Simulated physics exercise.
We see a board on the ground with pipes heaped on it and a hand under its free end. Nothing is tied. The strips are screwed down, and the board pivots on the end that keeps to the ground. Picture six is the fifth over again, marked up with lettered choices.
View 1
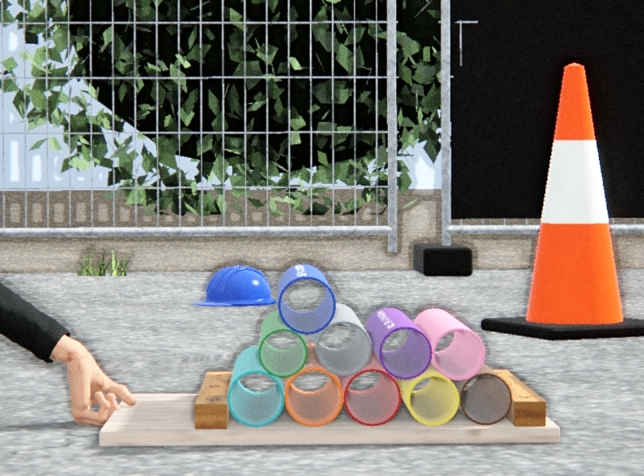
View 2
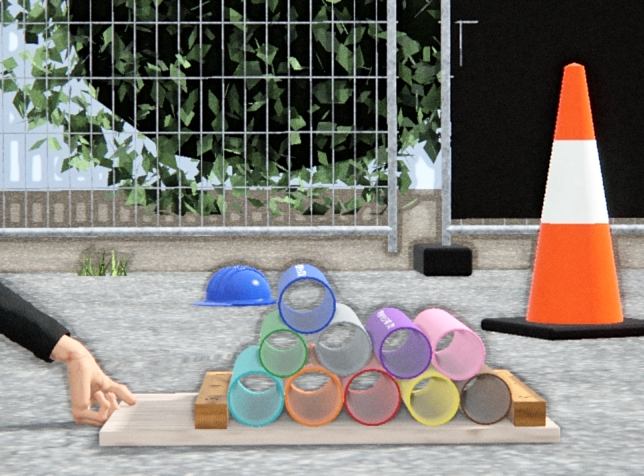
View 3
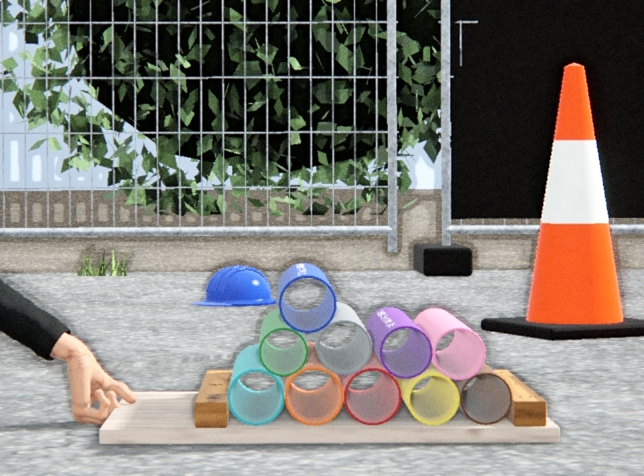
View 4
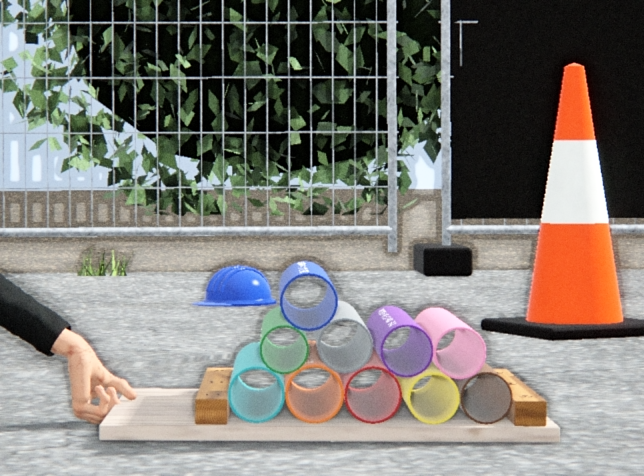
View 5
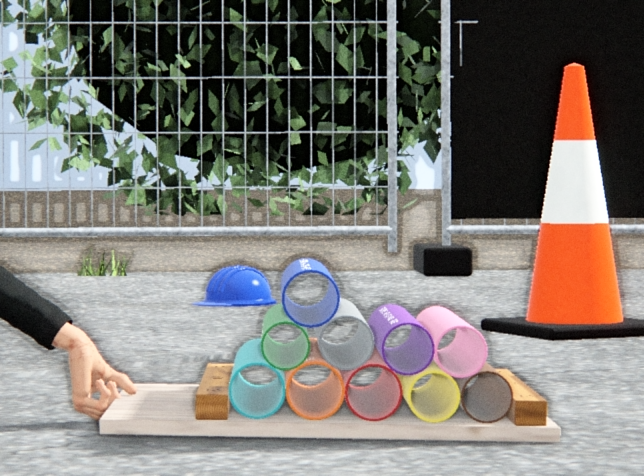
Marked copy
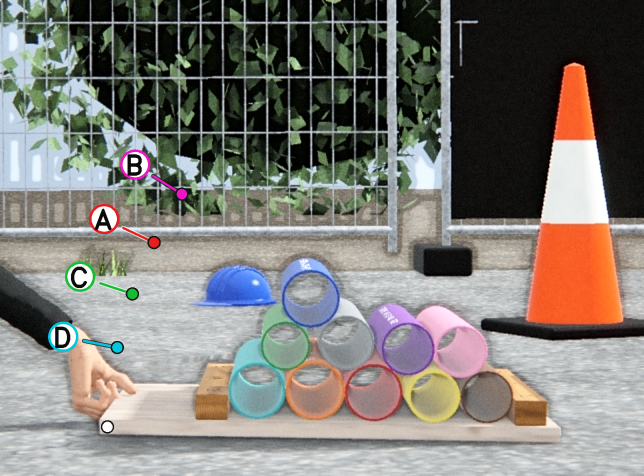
A hand slowly lifts the left end of a board stacked with colourful pipes very slightly.
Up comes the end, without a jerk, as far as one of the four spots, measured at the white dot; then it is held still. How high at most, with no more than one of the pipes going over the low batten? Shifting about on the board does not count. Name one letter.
It can be raised to C.
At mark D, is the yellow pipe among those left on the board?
The yellow pipe: Yes.
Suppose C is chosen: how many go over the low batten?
It comes to none.
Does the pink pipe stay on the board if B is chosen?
No.
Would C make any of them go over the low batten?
No, at C.
On the marked copy, A at (154, 243); B at (182, 194); C at (132, 294); D at (117, 347); the white dot at (107, 427).
With C. Early on, board at 14°.
Further on, board at 19°.
At the end, board at 19°, none over the low batten.
As for the rest, A four over the low batten (pink, purple, grey, blue); B four over the low batten (pink, purple, grey, blue); D none over the low batten.
